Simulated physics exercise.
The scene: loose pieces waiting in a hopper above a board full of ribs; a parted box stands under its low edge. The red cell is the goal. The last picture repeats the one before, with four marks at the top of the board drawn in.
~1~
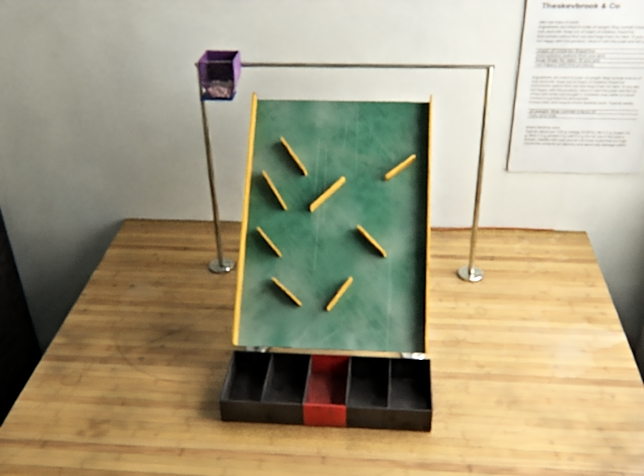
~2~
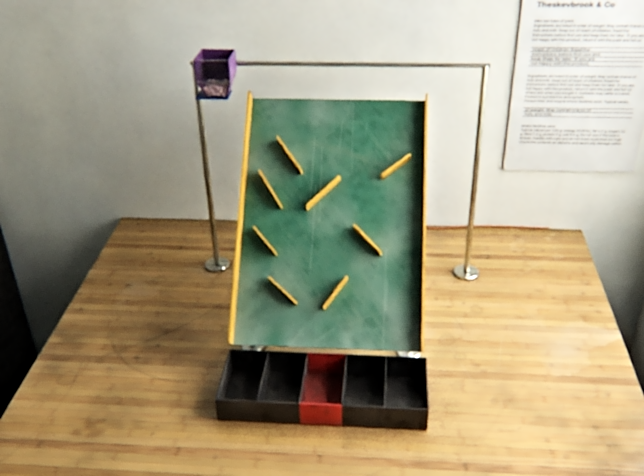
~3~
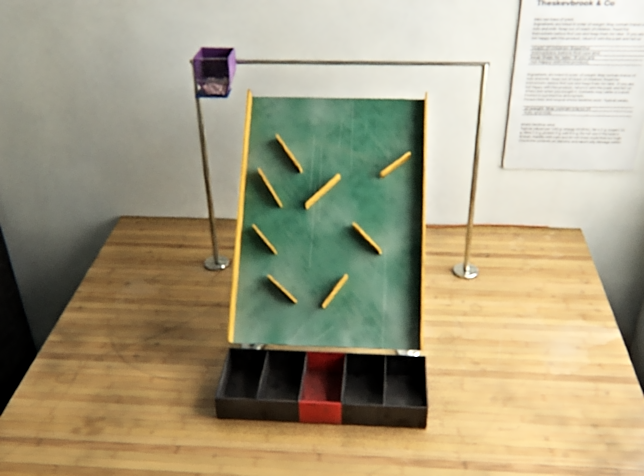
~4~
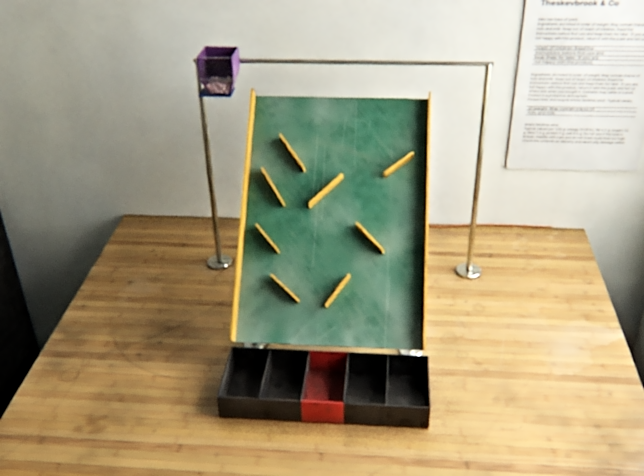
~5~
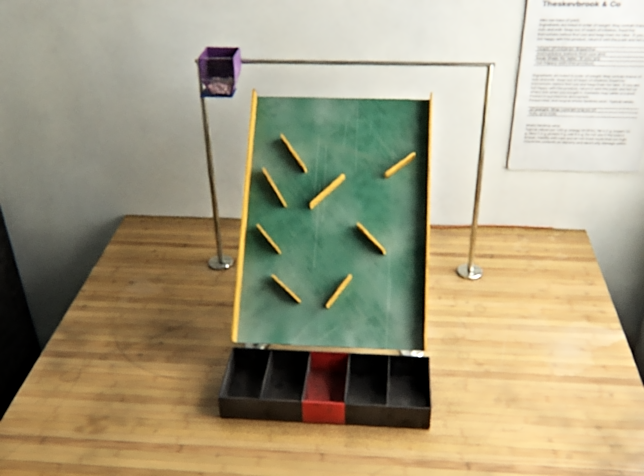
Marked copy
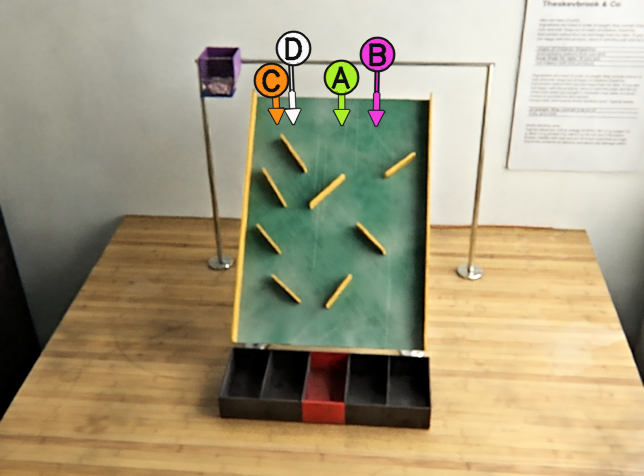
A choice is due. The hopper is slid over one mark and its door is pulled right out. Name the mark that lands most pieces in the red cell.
D beats the others.
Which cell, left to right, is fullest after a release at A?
It is the third one.
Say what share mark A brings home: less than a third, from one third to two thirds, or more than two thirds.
From one third to two thirds.
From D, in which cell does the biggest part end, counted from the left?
The third.
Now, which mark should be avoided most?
That would be B.
On the marked copy, mark A meets the board at (341, 119); mark B meets the board at (376, 120); mark C meets the board at (276, 118); mark D meets the board at (293, 118).
With A, about half in the red cell, about half in other cells, a stray few outside the box.
With B, a stray few in the red cell, nearly all in other cells, a small part outside the box.
With C, about a third in the red cell, about half in other cells, a small part outside the box.
With D, about two thirds in the red cell, about a quarter in other cells, a small part outside the box.
